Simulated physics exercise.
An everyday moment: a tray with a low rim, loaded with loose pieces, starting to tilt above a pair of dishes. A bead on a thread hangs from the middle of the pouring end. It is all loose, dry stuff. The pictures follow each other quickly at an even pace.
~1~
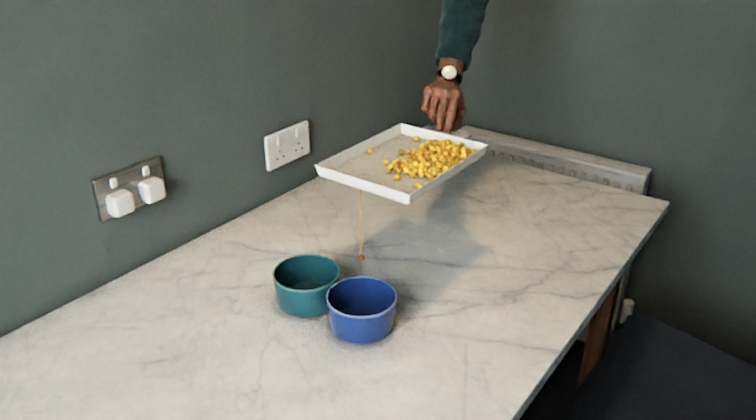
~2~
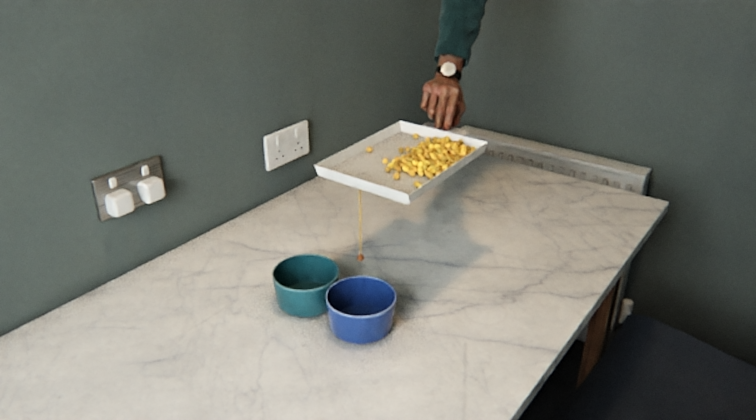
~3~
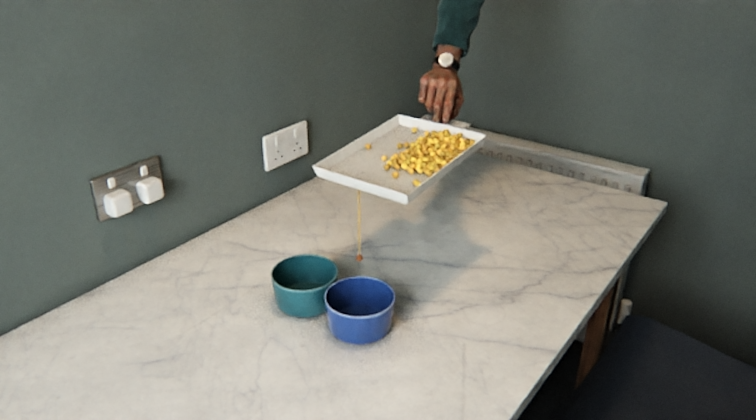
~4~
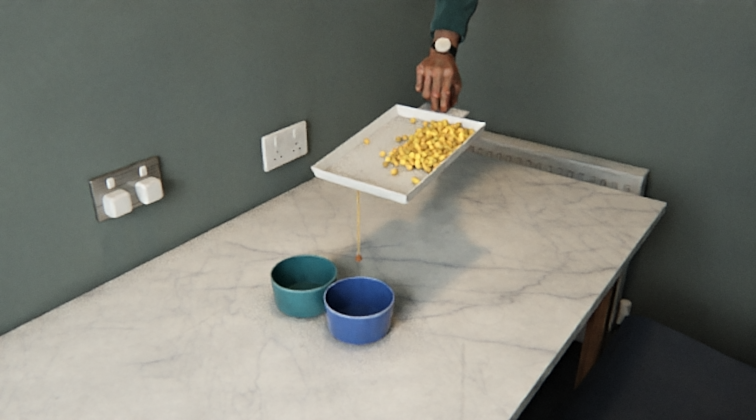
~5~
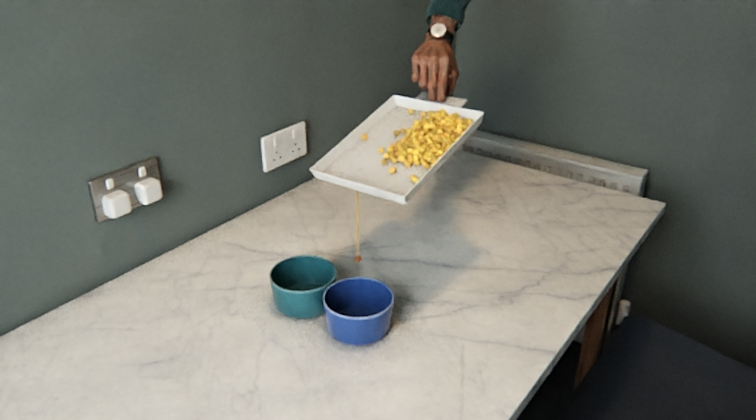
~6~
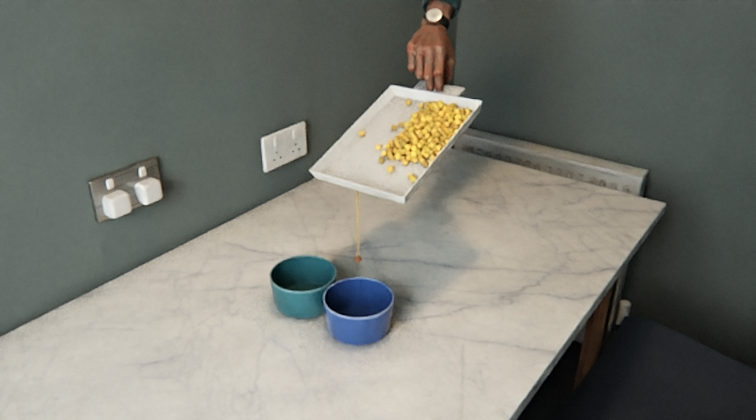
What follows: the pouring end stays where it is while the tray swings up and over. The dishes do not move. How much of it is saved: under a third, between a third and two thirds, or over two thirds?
Together they catch more than two thirds.
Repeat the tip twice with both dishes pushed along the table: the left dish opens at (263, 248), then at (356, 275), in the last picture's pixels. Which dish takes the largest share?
One: The right dish. Two: Left.
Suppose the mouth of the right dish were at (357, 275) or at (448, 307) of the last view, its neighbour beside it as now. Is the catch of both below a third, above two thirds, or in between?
First between a third and two thirds, then below one third.
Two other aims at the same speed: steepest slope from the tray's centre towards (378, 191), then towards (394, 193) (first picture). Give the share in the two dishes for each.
About 70 and 50 per cent.
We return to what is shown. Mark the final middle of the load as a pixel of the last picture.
Close to (316, 304).
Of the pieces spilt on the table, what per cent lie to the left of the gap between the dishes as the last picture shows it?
Roughly 70 in a hundred.
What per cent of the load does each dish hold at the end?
About: Left dish 50, right dish 40 per cent.
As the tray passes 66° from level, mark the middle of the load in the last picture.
At about (355, 185).
Shortly afterwards, tray tipped steeply; the bulk on the tray; only a few in the right dish; only a few in the left dish; near a quarter in the air.
Next, tray tipped past a quarter turn; near a third on the tray; near a quarter in the right dish; near a quarter in the left dish; a little outside both; near a quarter in the air.
Some moments later, tray tipped past a quarter turn; near a third in the right dish; near half in the left dish; a little outside both.
In the end, tray tipped past a quarter turn; near a third in the right dish; near half in the left dish; a little outside both.
